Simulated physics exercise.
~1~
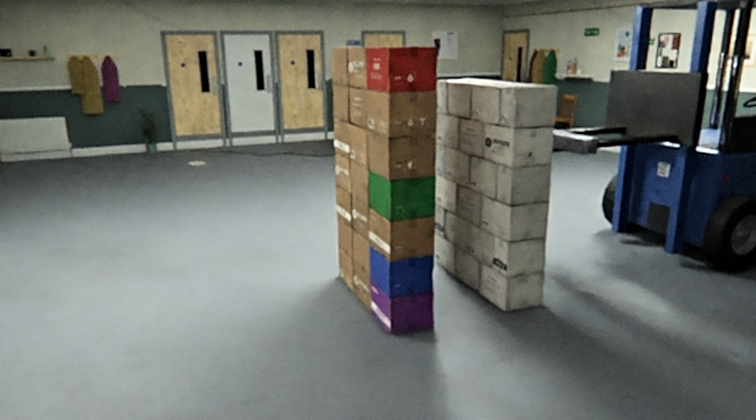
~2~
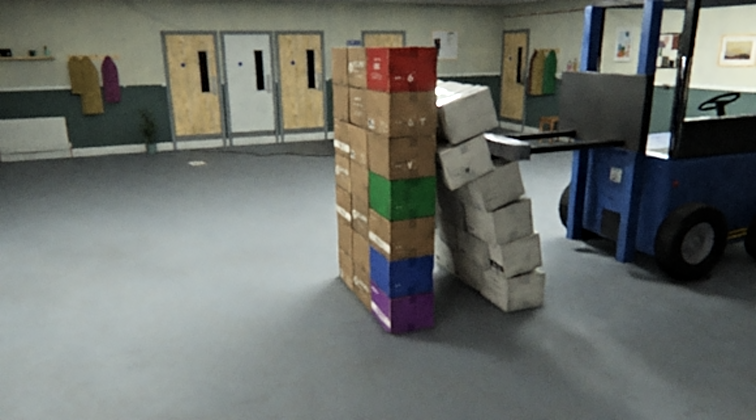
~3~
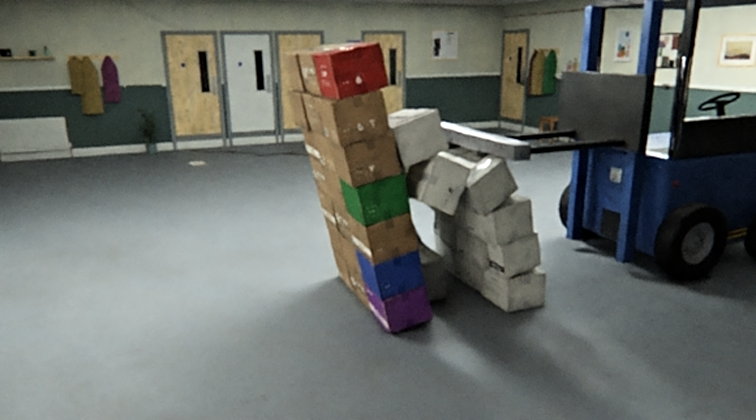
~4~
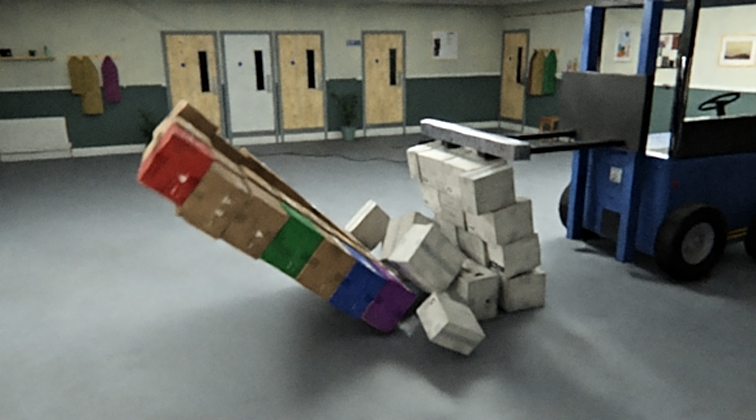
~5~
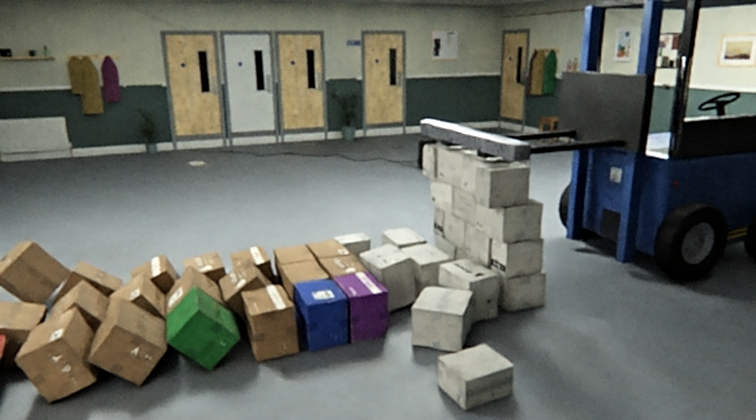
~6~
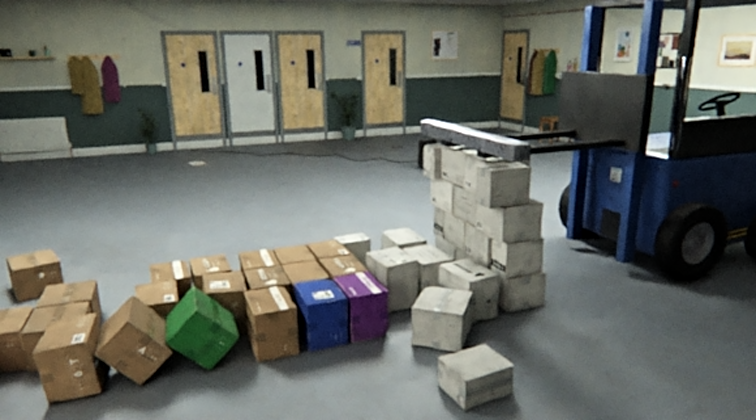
In a wide grey-floored hall with wooden doors and hanging coats along the far wall, seen from a fixed, slightly raised viewpoint, two tall stacks of cartons stand close together. The nearer-left stack is brown with red, green, blue and purple cartons on its end, the other is pale, and a blue lift truck waits at right. The truck drives left, its beam shoving the upper pale cartons into the brown stack. That stack leans, then topples left in one long slant, while several pale cartons tumble down. The brown and coloured cartons end strewn across the floor, with part of the pale stack still standing beneath the motionless beam.
